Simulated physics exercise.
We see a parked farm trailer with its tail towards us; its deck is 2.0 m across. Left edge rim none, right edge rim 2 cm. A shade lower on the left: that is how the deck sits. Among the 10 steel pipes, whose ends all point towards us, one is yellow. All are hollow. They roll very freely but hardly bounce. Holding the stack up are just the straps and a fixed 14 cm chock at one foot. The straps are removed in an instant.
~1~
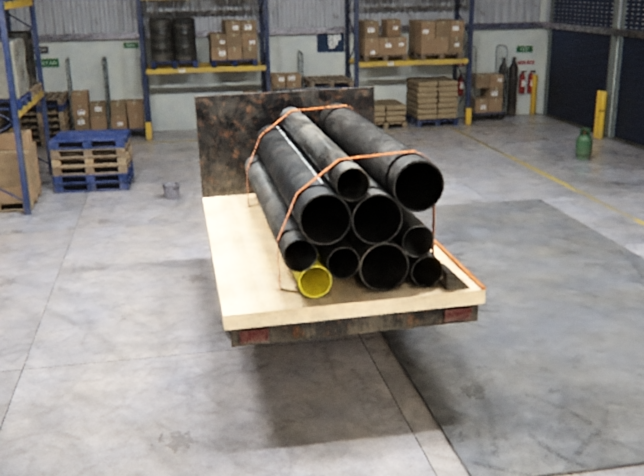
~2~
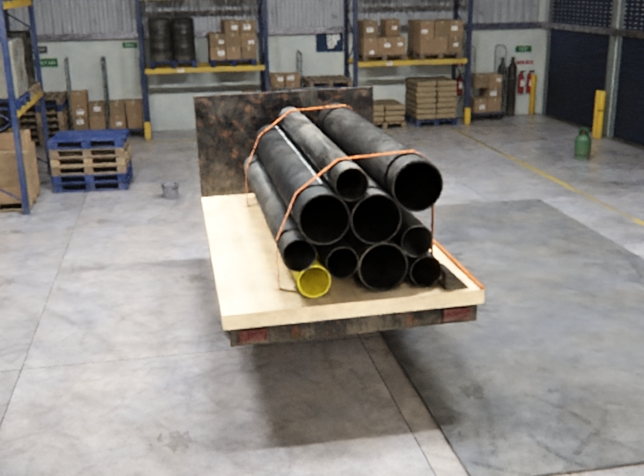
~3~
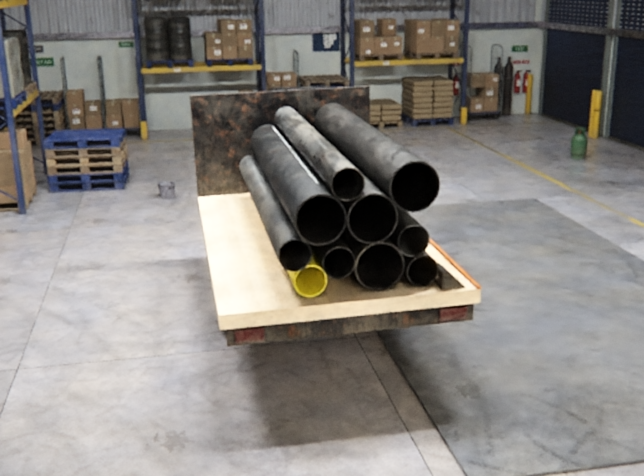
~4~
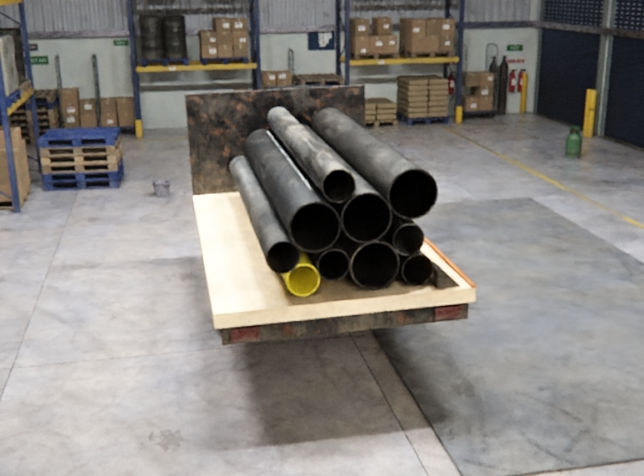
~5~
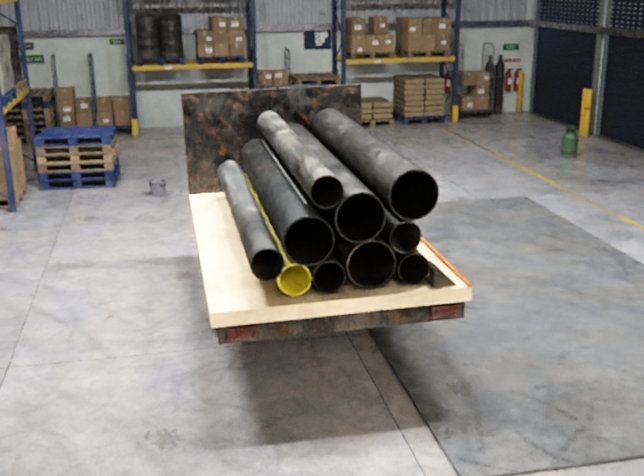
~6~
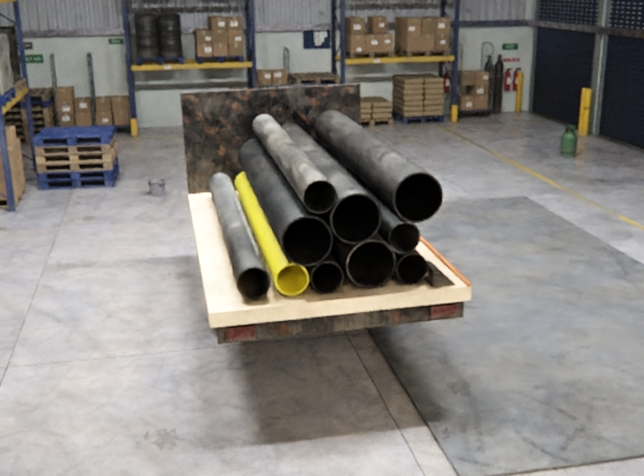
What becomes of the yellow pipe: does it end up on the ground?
The yellow pipe does so.
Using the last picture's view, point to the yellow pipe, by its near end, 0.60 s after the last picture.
(243, 286), more or less.
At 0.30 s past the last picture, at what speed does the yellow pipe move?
Reading: Roughly 0.6 m/s.
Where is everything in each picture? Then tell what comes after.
Yellow at (316, 283); straps on; chock at (449, 280); the deck is a shade lower on the left; 3 of the 10 lie on the deck itself, in the first frame.
Yellow at (315, 283); straps tight, in the second frame.
Yellow at (311, 282); no straps, in the third frame.
Yellow at (304, 281); no straps, in the fourth frame.
Yellow at (295, 281); no straps, in the fifth frame.
Yellow at (292, 281); straps gone; chock at (435, 277), in the sixth frame.
Then, 0.3 s after the last picture, yellow is on the deck, 50 cm from the left edge, rolling left; 0 gone from the deck.
Then, 0.6 s after the last picture, yellow is on the deck, 25 cm from the left edge, rolling left; 2 gone from the deck.
Then, 1.0 s after the last picture, yellow is dropping off the left side; 3 gone from the deck.
At the end (8.4 s after the last picture), yellow is on the ground to the left; 7 gone from the deck.
